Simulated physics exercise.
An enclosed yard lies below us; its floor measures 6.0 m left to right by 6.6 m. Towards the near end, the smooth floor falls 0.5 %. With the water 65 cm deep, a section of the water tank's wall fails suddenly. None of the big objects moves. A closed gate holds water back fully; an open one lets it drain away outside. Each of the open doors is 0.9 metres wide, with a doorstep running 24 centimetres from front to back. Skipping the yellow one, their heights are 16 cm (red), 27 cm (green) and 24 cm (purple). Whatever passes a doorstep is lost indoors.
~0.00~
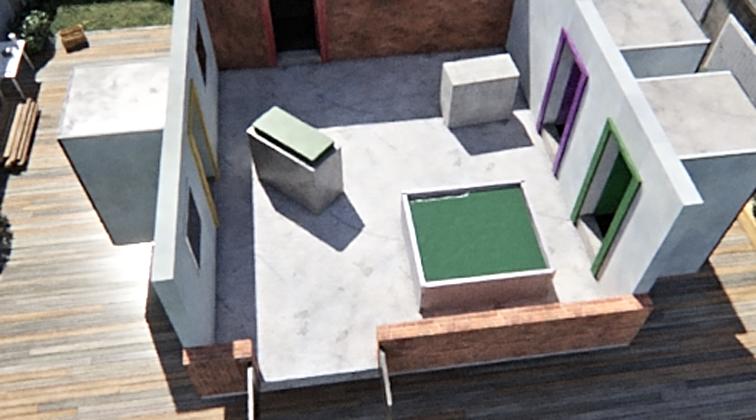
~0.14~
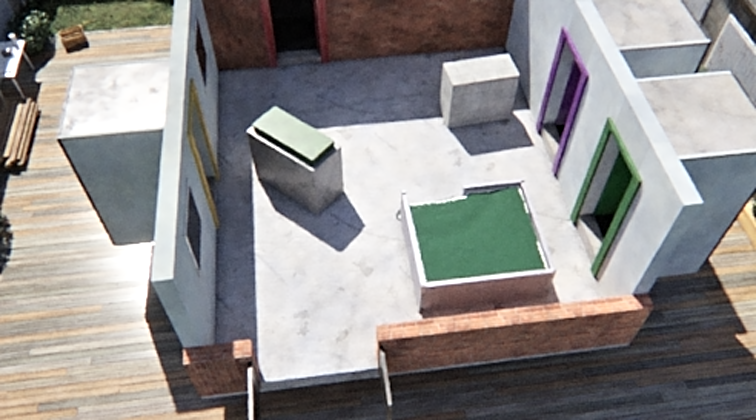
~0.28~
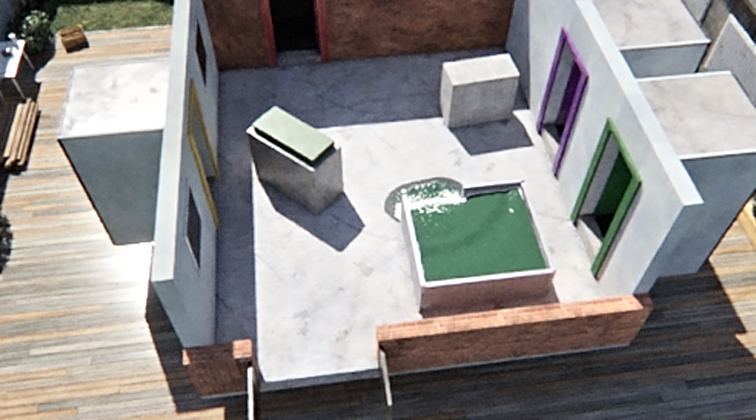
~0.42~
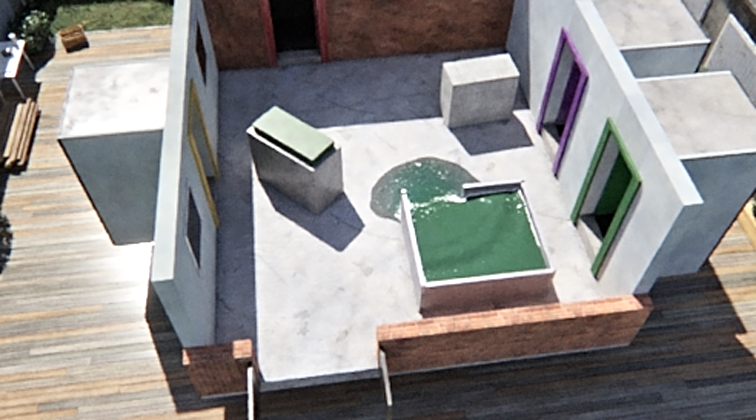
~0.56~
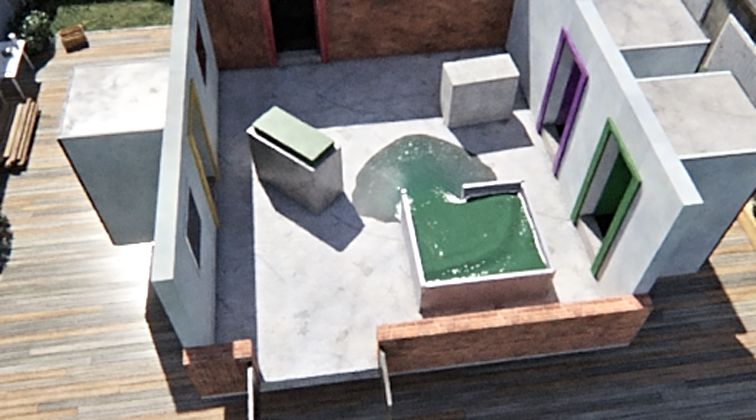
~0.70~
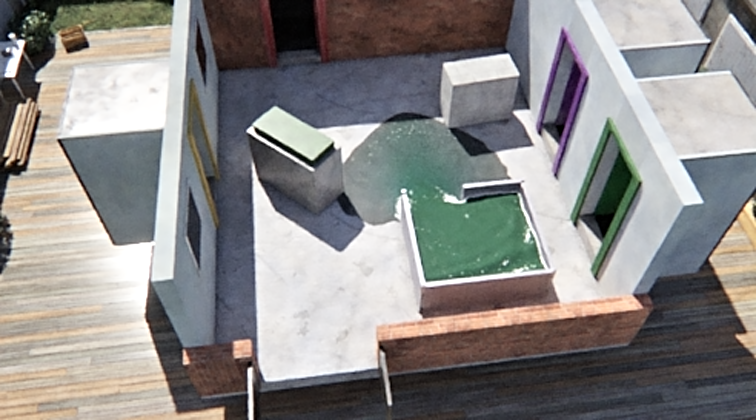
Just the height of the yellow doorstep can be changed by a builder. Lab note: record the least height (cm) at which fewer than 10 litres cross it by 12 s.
Least height: 5.5 cm.
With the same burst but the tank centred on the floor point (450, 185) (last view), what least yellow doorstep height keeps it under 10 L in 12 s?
I'd put it at close to 7.5 cm.
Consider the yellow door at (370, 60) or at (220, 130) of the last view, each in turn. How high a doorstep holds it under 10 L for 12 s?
18 and 9.5 cm.
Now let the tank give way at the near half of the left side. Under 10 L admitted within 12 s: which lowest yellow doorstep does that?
With that break, close to 10.0 cm.
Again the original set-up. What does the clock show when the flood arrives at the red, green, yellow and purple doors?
Red at 1.8 seconds, green at 3.6 seconds, yellow at 4.5 seconds, purple at 1.6 seconds.
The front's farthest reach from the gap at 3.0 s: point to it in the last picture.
The farthest wet point sits near (219, 74) in the last view.
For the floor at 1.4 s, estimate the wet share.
Near 30 per cent of the open floor.
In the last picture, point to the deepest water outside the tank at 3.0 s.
About (219, 74).
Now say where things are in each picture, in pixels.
In the first picture, the water tank at (475, 233) is whole and still, 65 cm deep; the yellow door at (205, 162) is dry.
In the second picture, the front is at a hidden place, 0.3 m from the gap on the far side; 0.2 m2 of floor is wet, 65 cm left at the back.
In the third picture, water pours out on the far side and has run 0.8 m, to (423, 183); about 9 cm deep outside, 65 cm at the back.
In the fourth picture, the gap is on the far side, the front 1.3 m out at (415, 163); the back of the water tank holds 65 cm.
In the fifth picture, water pours out on the far side and has run 1.9 m, to (404, 140); about 5 cm deep outside, 59 cm at the back.
In the sixth picture, the gap is on the far side, the front 2.5 m out at (402, 117); the back of the water tank holds 55 cm; the yellow door at (205, 162), 3.7 m from the gap, is still 2.2 m from the nearest water.
After 1.4 s water covers 30 % of the floor, deepest (32 cm) near (430, 209); it has not reached the yellow door.
After 3.0 s water covers 55 % of the floor, deepest (32 cm) near (219, 74); it has not reached the yellow door.
After 12.0 s water covers 95 % of the floor, deepest (8 cm) near (395, 317); 5 cm at the yellow door, 0 litres in over its 14 cm doorstep.
At the yellow door as built, the water arrived by 4.7 s and peaked near 9 cm at 6.0 s.
Run again over the same 12 s with other heights there, 14 litres in over 5 cm, 7 litres over 6 cm. The limit of 10 litres is kept from about 5.5 cm up.
